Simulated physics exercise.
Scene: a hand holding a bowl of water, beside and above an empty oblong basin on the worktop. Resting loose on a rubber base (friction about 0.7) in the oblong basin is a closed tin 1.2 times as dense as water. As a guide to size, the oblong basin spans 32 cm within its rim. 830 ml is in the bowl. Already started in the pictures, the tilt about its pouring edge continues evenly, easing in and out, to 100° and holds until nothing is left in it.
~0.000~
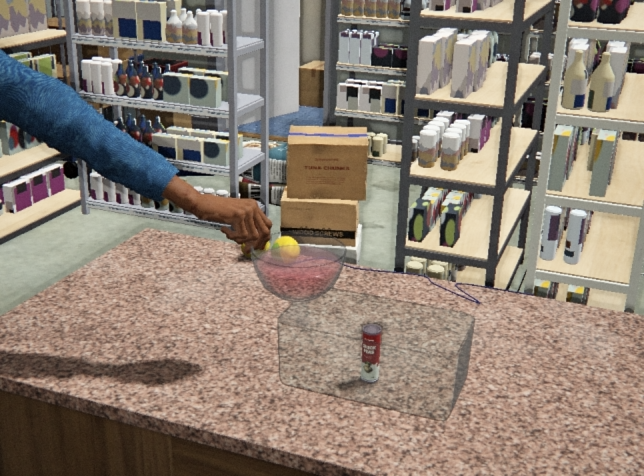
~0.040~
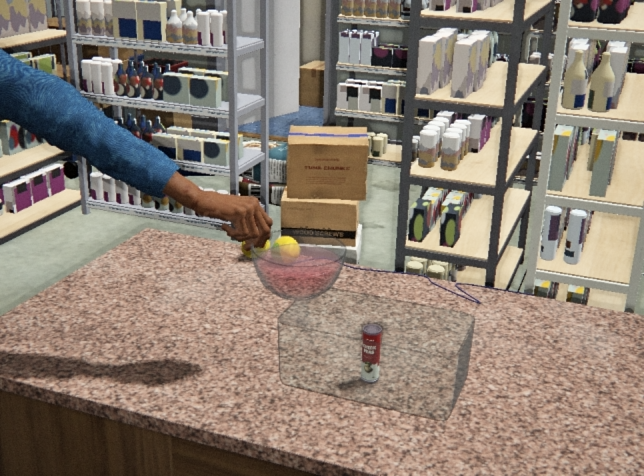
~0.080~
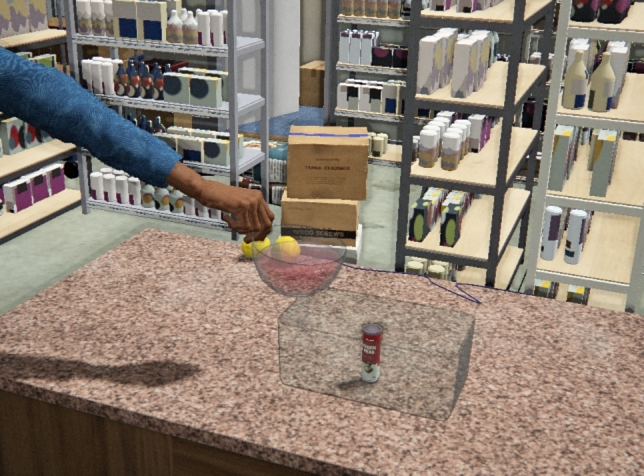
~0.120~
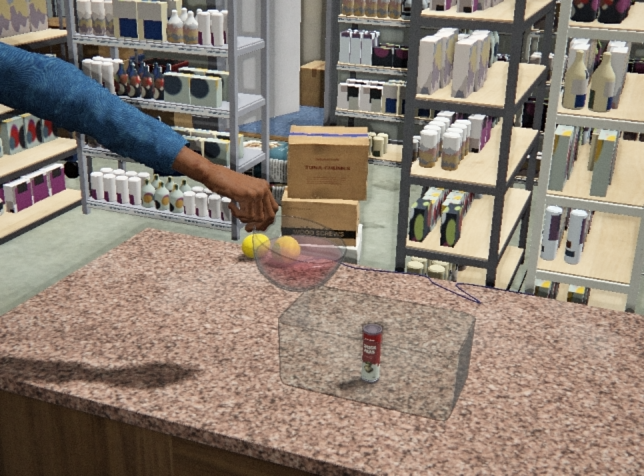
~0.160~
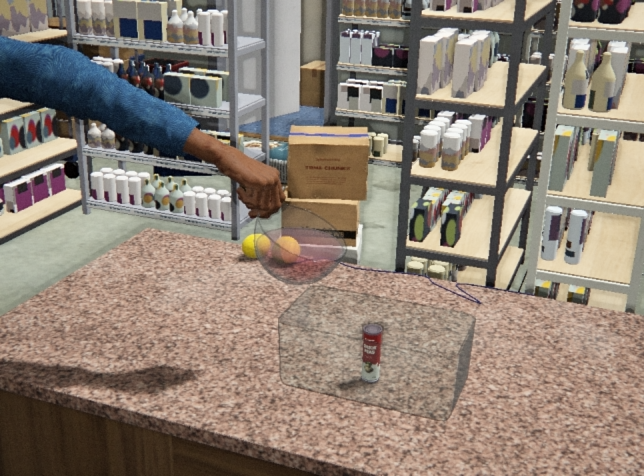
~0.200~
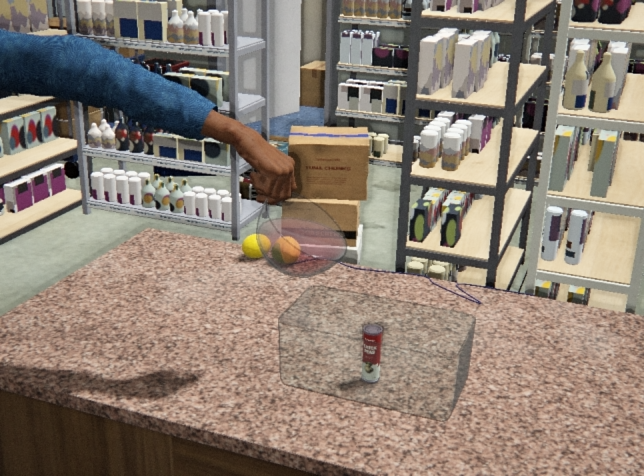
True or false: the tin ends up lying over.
False.
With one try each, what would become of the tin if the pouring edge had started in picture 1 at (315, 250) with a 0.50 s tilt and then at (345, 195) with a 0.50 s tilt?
In the first try it remains standing; in the second it comes down.
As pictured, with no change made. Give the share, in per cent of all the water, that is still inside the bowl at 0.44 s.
42 %.
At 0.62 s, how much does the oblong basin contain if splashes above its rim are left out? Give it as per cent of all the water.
I'd say roughly 84 in a hundred of it.
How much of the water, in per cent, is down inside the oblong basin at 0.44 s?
Around 6 percent.
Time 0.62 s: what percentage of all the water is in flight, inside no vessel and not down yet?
In-air share: About 14 %.
By 0.44 s the tilt is 96° and 41 per cent is still to pour; the tin stands where it began.
By 0.62 s the tilt is 100° and 1 per cent is still to pour; the tin stands where it began.
By 0.80 s the tilt is 100° and 0 per cent is still to pour; the tin stands where it began.
By 1.00 s the tilt is 100° and 1 per cent is still to pour; the tin stands where it began.
At rest the tin stands where it began.
